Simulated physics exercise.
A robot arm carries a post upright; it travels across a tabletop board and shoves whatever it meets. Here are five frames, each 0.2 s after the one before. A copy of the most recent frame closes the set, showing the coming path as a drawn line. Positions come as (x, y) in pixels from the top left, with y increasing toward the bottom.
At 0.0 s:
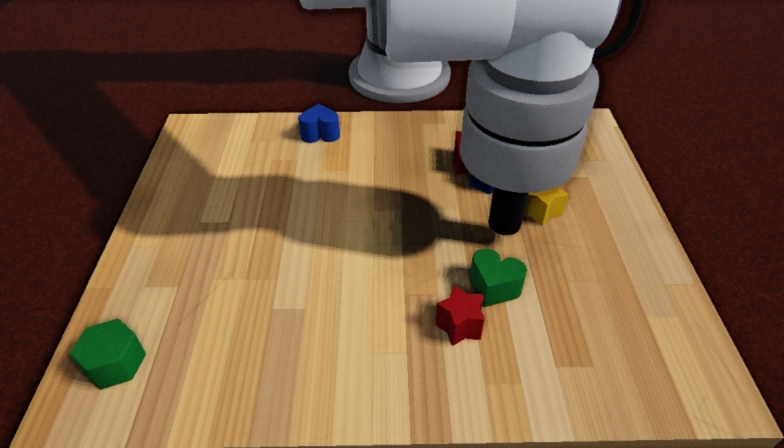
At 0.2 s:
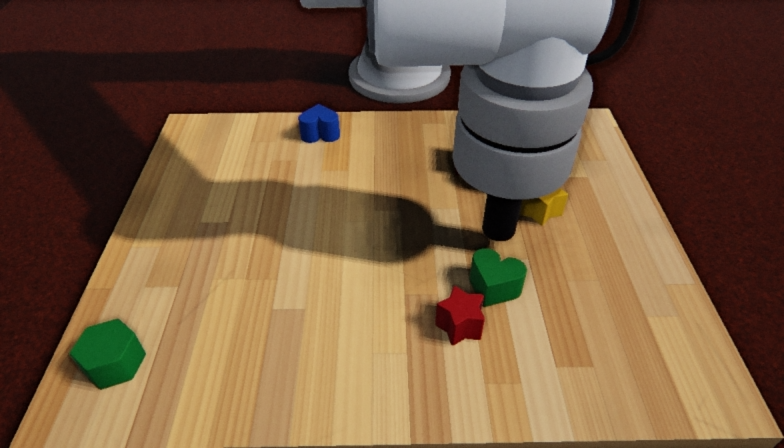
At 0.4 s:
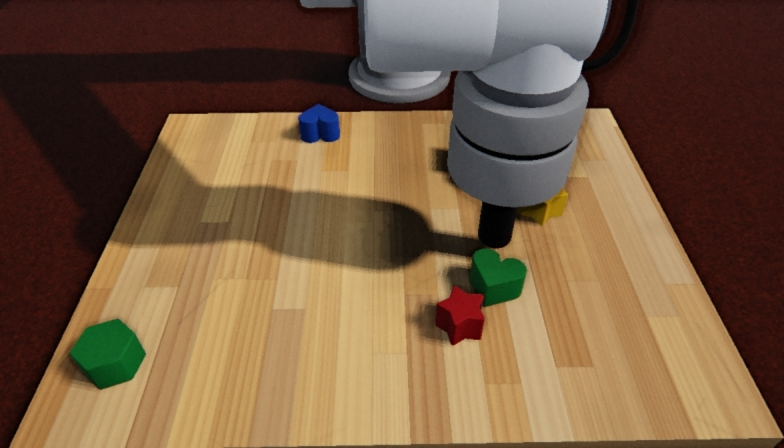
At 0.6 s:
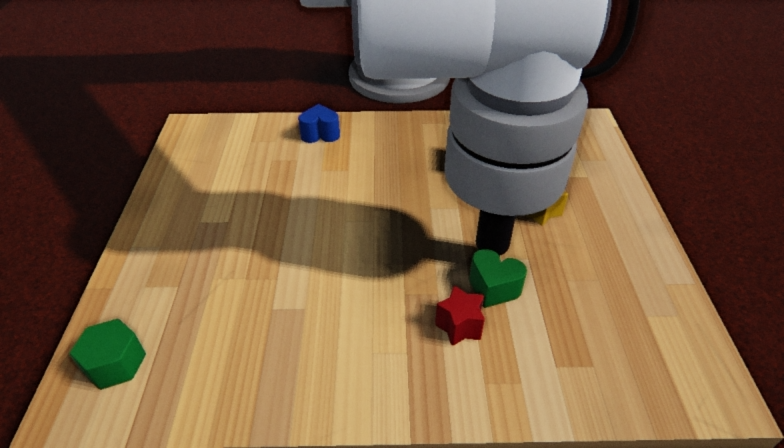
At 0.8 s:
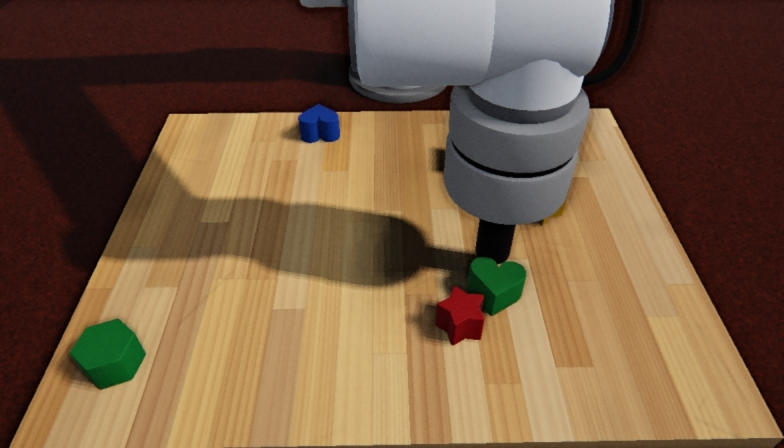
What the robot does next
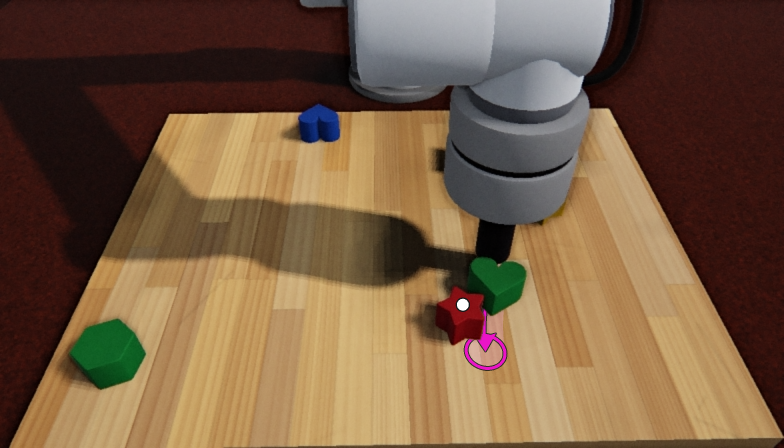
To begin with, a robot arm holds its black post above a green heart-shaped block and a red star on a wooden board, with other blocks around. The post moves slightly left and toward the viewer, then nudges the green heart a little closer to the viewer, while the star stays put.
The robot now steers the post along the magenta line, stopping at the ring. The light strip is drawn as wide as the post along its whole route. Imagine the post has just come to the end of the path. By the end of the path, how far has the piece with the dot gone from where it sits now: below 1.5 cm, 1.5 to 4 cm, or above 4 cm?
Covers 1.5 to 4 cm.
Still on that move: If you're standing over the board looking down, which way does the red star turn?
Short answer: Clockwise.
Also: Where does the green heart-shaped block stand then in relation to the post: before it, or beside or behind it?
Still leading.
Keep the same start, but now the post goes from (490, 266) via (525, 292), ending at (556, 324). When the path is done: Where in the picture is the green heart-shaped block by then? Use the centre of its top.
Its top middle is near (508, 292).
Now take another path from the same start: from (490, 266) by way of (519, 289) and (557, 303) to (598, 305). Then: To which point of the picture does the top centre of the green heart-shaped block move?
Expect it around (506, 291).
Drawn move, from (490, 266) through (487, 292) and (484, 320) to (486, 351); the dot is on the red star.
The first path, step by step. Halfway along, post (488, 294); red star (454, 320), turned 50° clockwise; green heart-shaped block (501, 314), turned 25° anticlockwise.
At the end, post (488, 339); red star (445, 334), turned 115° clockwise; green heart-shaped block (513, 361), turned 40° anticlockwise.
